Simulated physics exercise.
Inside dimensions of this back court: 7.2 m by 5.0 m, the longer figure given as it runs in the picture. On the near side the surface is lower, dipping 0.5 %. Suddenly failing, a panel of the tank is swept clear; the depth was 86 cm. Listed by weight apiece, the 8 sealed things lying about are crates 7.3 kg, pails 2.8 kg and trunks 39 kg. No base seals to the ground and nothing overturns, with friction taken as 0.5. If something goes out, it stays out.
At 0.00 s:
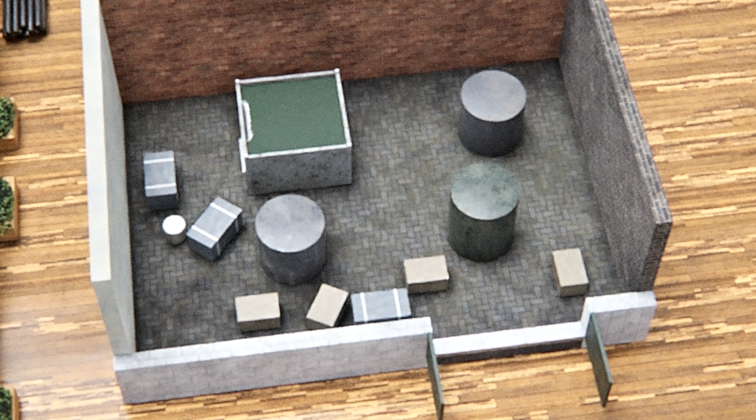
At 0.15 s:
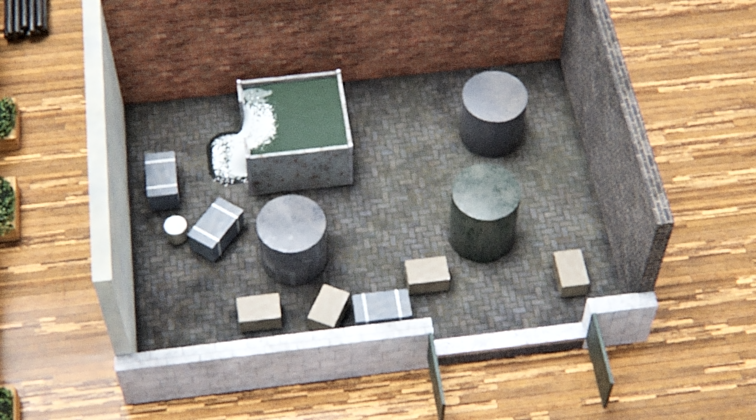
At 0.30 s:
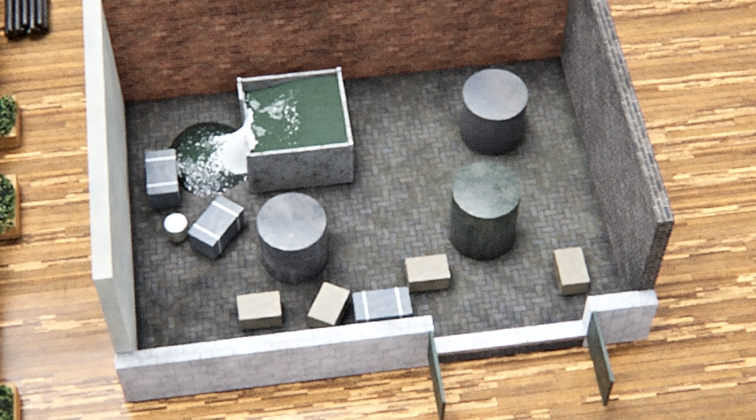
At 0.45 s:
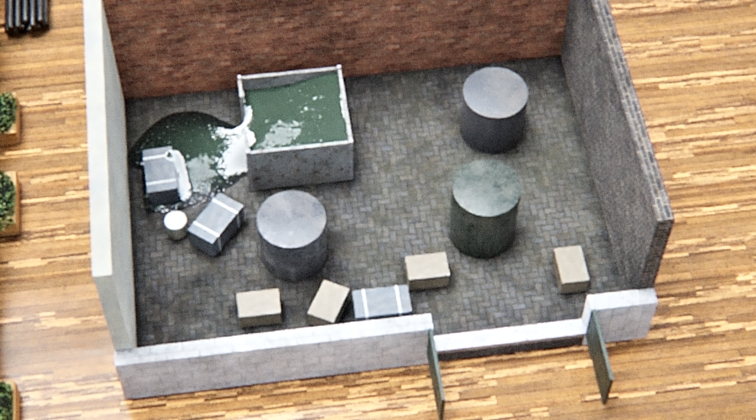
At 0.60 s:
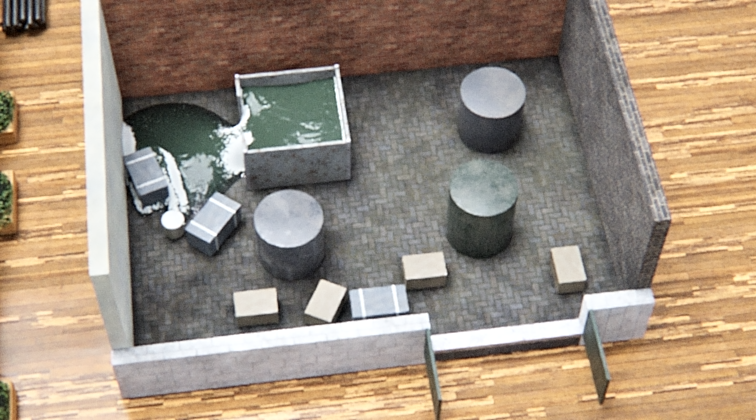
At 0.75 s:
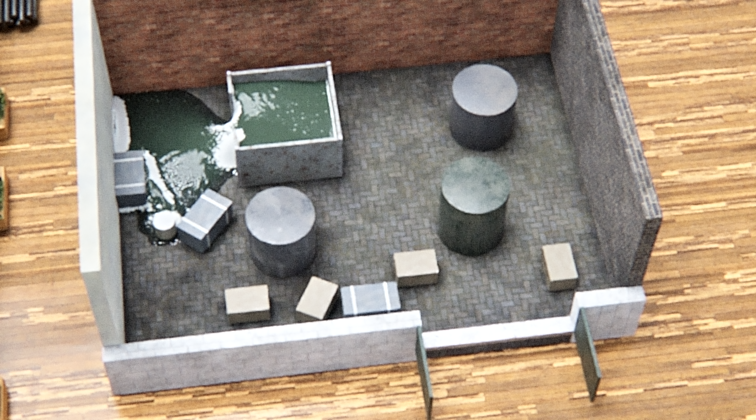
Green water burst from the left side of a square tank in a walled yard and spread toward the left wall, pushing one gray box up against it and reaching a small white drum.
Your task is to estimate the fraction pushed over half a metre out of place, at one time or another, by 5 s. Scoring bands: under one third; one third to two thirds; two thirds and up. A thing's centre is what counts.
Result: The central band.
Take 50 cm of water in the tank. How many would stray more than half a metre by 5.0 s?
Then 2.
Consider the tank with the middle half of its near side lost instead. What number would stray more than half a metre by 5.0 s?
That gives 5 of them.
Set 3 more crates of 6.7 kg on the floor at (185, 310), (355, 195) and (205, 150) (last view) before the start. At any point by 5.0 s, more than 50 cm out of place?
Outcome: Breaks the threshold first, stays within next, breaks the threshold last.
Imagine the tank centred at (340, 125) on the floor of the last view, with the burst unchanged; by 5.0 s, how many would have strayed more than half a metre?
Count: 4.
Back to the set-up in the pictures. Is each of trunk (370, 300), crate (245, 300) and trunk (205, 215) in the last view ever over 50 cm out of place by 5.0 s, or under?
Well, in that order it's not reaching it, topping it, not reaching it.
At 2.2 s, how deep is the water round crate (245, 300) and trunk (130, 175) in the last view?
I'd put it at 0 cm and 12 cm respectively.
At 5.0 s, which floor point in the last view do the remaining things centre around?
That lands at roughly (361, 272).
After 1.1 s 1 of 8 are over 50 cm from their spots; 1 afloat.
After 2.2 s 2 of 8 are over 50 cm from their spots; 1 afloat.
After 3.5 s 2 of 8 are over 50 cm from their spots; 2 afloat.
After 5.0 s 4 of 8 are over 50 cm from their spots, and 4 have been at some point; 2 afloat.
